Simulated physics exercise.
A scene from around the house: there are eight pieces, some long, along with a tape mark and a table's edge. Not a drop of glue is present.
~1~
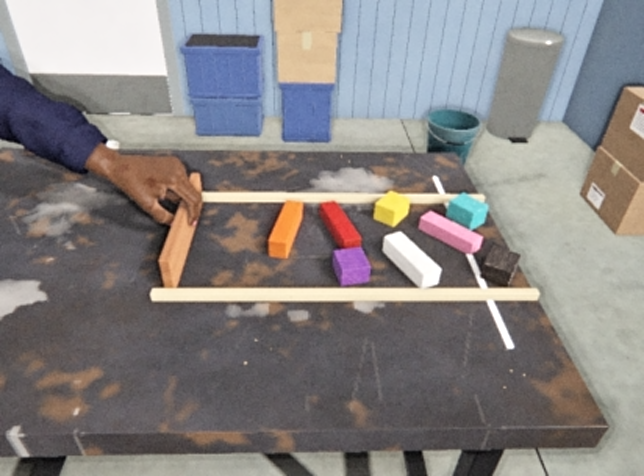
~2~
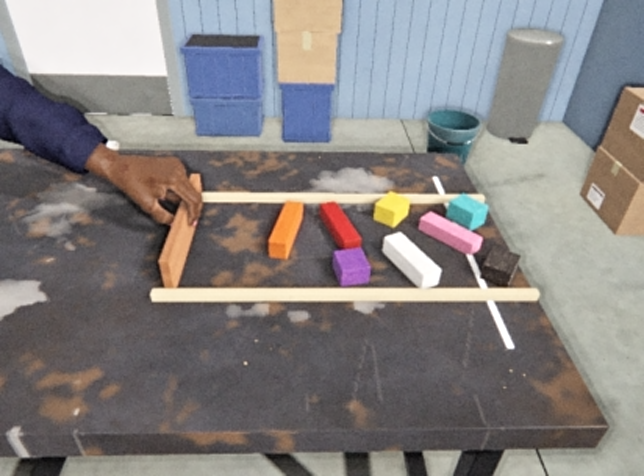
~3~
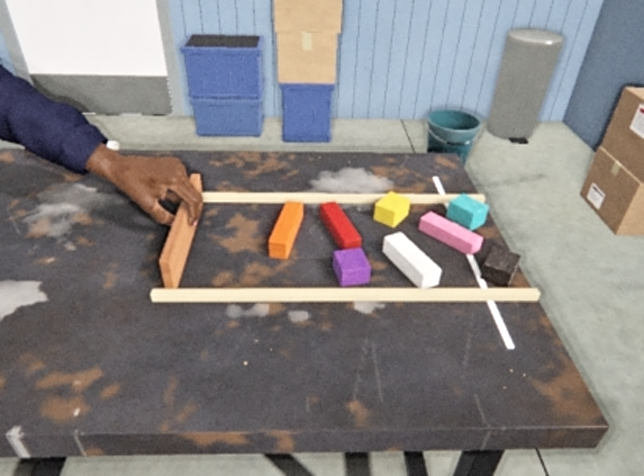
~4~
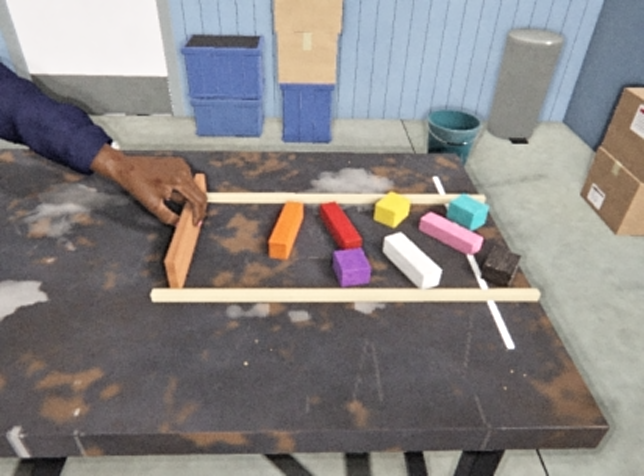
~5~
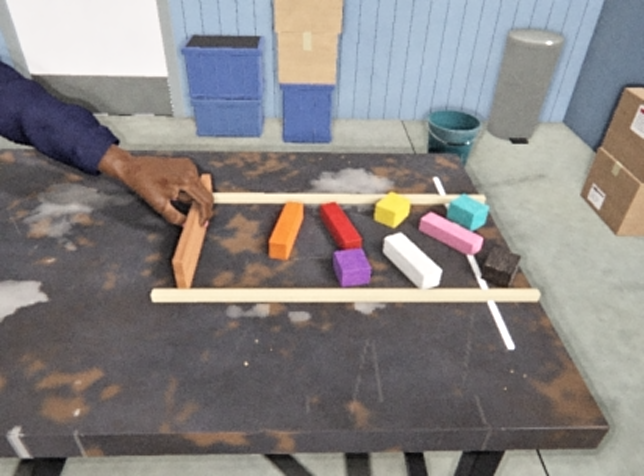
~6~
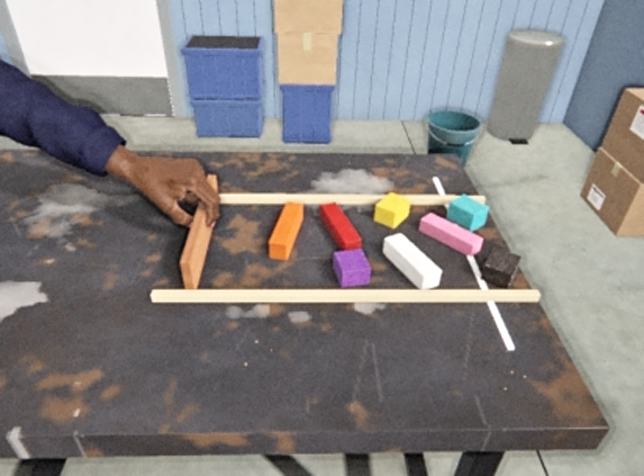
At the start, a hand holds a wooden board upright at the left end of two pale rails on a dark, worn table, with colourful blocks scattered between them. The hand stays still at first, then slides the board slightly to the right, while the blocks remain in place, untouched.
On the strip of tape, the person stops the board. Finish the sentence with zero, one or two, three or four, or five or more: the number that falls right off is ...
The number that falls right off is three or four.
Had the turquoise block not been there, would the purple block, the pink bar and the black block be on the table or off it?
As for the purple block, it is retained; the pink bar is not retained; the black block is not retained.
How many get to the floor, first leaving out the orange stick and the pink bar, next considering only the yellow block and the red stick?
That makes 2 fallen, then 1 fallen in the other try.
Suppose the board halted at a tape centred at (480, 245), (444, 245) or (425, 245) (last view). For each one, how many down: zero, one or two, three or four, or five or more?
Taken in the order given: Five or more, one or two, not one.
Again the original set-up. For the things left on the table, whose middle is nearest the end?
That's the white bar.
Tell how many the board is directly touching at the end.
That would be 2 of them.
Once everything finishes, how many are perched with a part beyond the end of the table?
The answer comes to 1.
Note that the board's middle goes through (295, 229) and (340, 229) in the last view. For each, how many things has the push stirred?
I make it 1 at the first spot and 3 at the other.
Soon after, none off yet; black block at rest near (501, 268); turquoise block at rest near (467, 213); pink bar at rest near (450, 234).
After that, none off yet; black block moving near (509, 268); turquoise block displaced about its own width near (491, 215); pink bar displaced a little near (482, 236).
In the end, the number that fall off is three or four; gone, yellow block, pink bar, turquoise block and black block.
